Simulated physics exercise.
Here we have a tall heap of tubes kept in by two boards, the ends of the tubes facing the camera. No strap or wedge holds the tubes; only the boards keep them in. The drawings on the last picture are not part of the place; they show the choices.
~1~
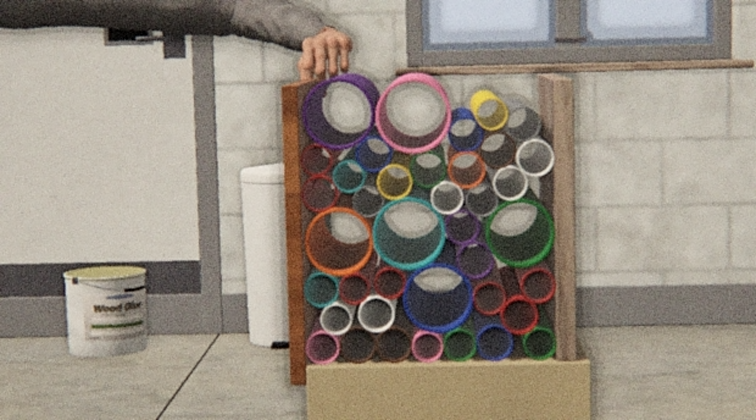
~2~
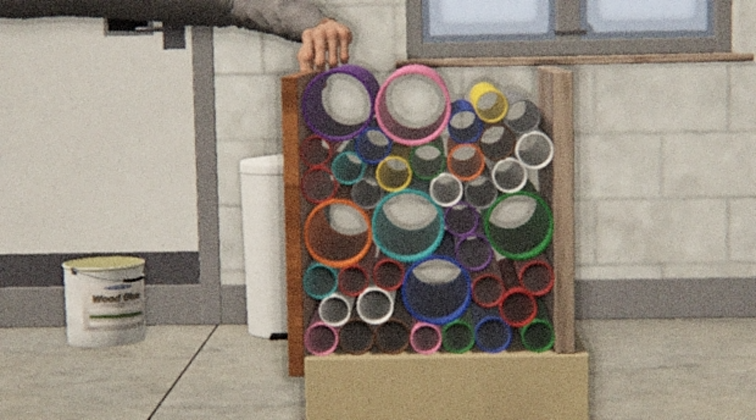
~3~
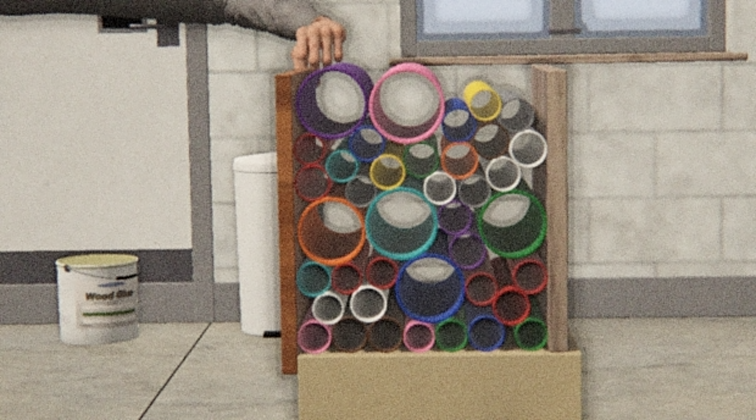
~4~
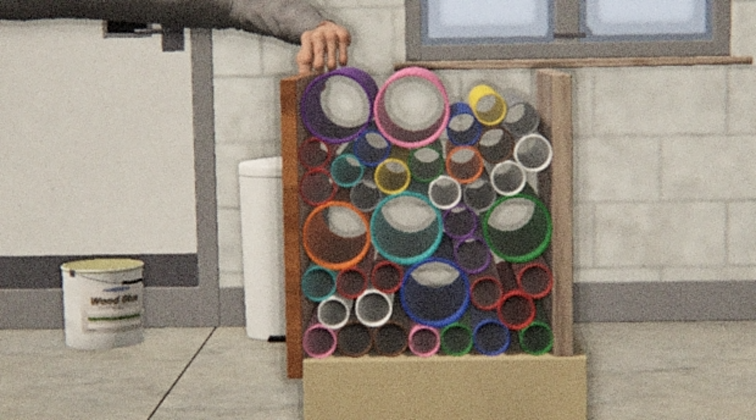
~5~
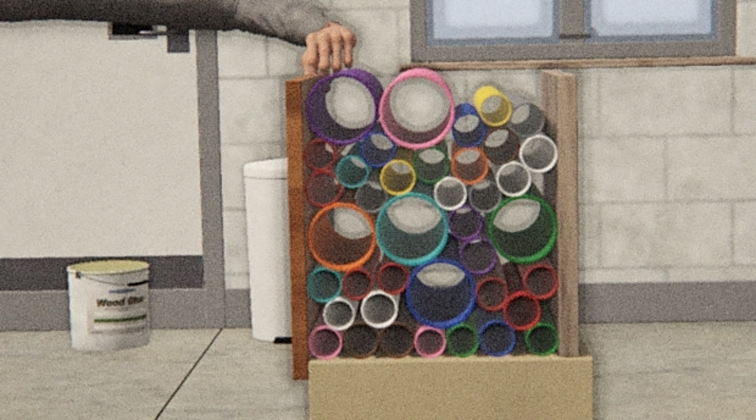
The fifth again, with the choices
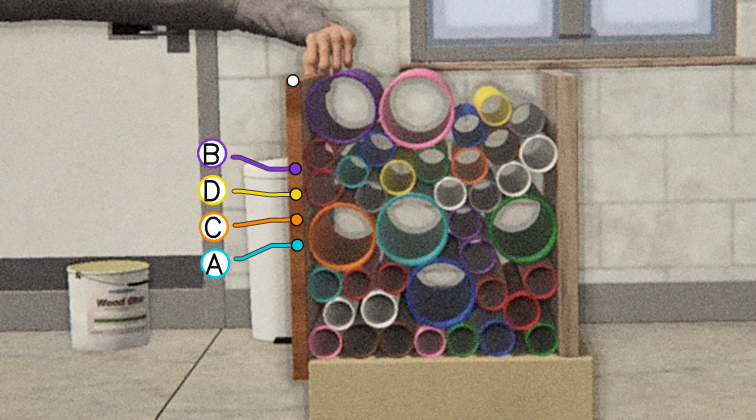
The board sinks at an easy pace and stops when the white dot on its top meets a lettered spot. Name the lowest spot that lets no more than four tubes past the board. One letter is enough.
No lower than D.
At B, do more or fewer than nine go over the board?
At B, fewer than nine.
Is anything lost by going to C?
Yes, at C.
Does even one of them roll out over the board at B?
No.
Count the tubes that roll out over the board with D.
It comes to two.
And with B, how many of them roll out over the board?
The count is none.
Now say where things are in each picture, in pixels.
The first frame shows a pink tube (323, 348); a blue tube (495, 343); a turquoise tube (322, 290).
The second frame shows a turquoise tube (321, 281); an orange tube (338, 233).
The third frame shows a purple tube (455, 218); a turquoise tube (342, 166).
The fourth frame shows an orange tube (465, 165); a brown tube (496, 145).
The fifth frame shows side board (310, 214); a pink tube (326, 343); a blue tube (497, 339).
On the marked copy, A at (298, 245); B at (296, 169); C at (297, 219); D at (296, 194); the white dot at (293, 81).
Taking D. A third of the way, top of the board (303, 134).
Two thirds of the way, top of the board (305, 193).
When it is over, top of the board (305, 194), two out over the board.
As for the rest, A more than four out over the board; B none out over the board; C more than four out over the board.
